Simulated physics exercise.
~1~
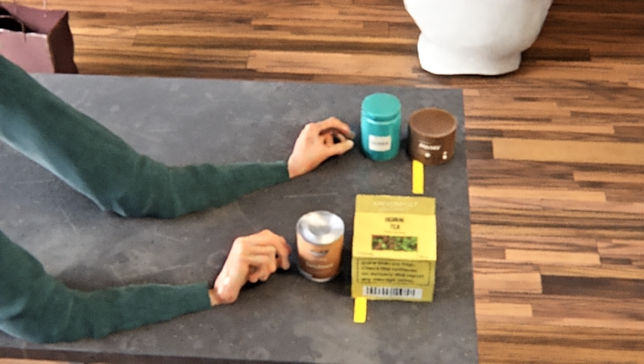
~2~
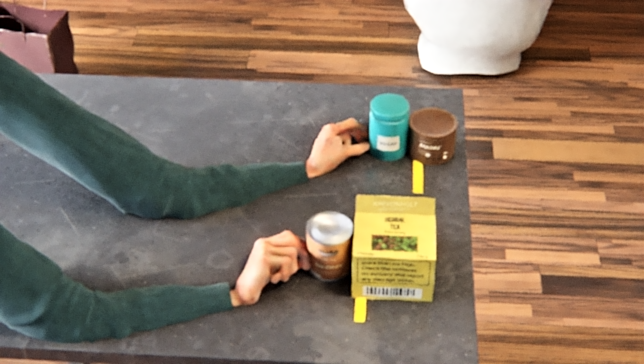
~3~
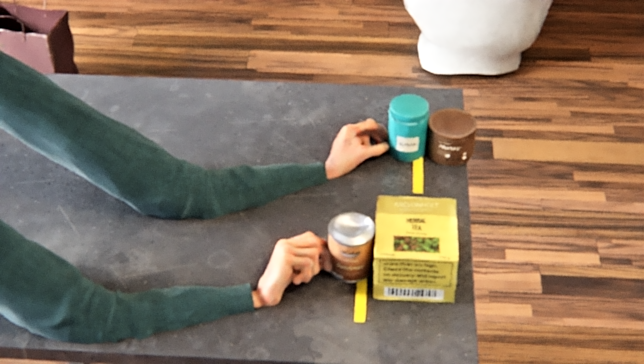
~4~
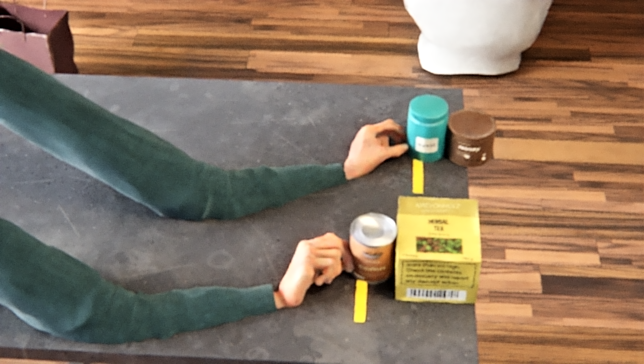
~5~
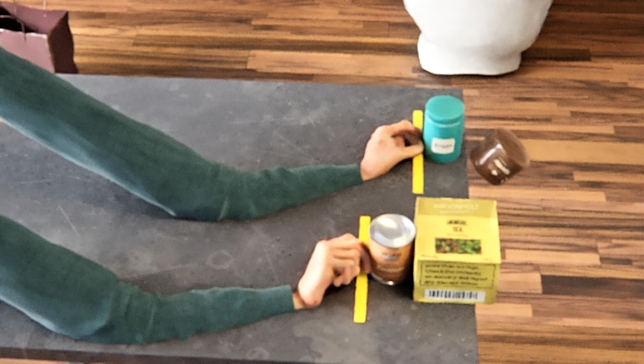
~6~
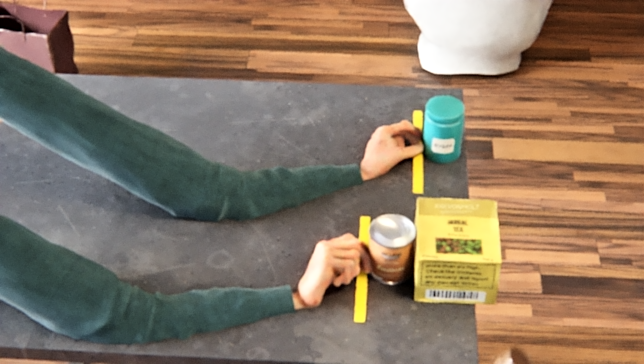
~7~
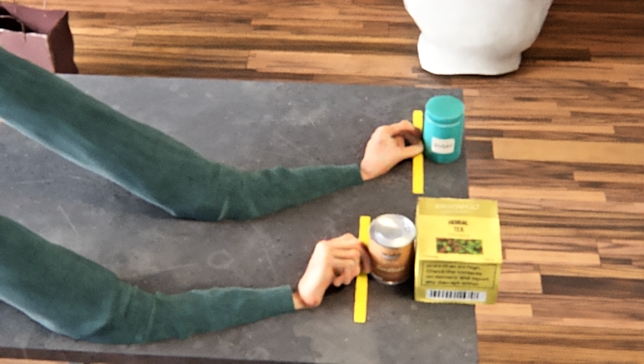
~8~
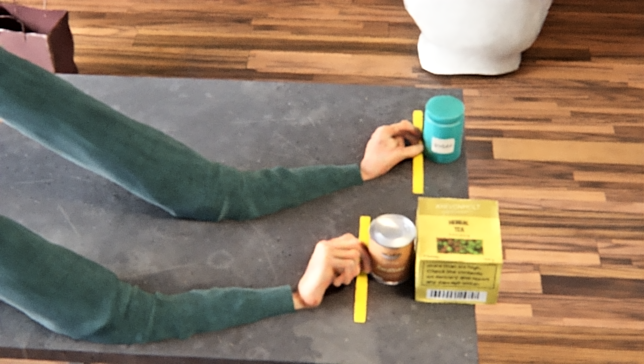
A brown tub tipped off the right edge of a dark table and fell to the floor as two hands slowly pushed a turquoise jar and an orange pot rightward, leaving the yellow box still on the table, jutting over the edge.
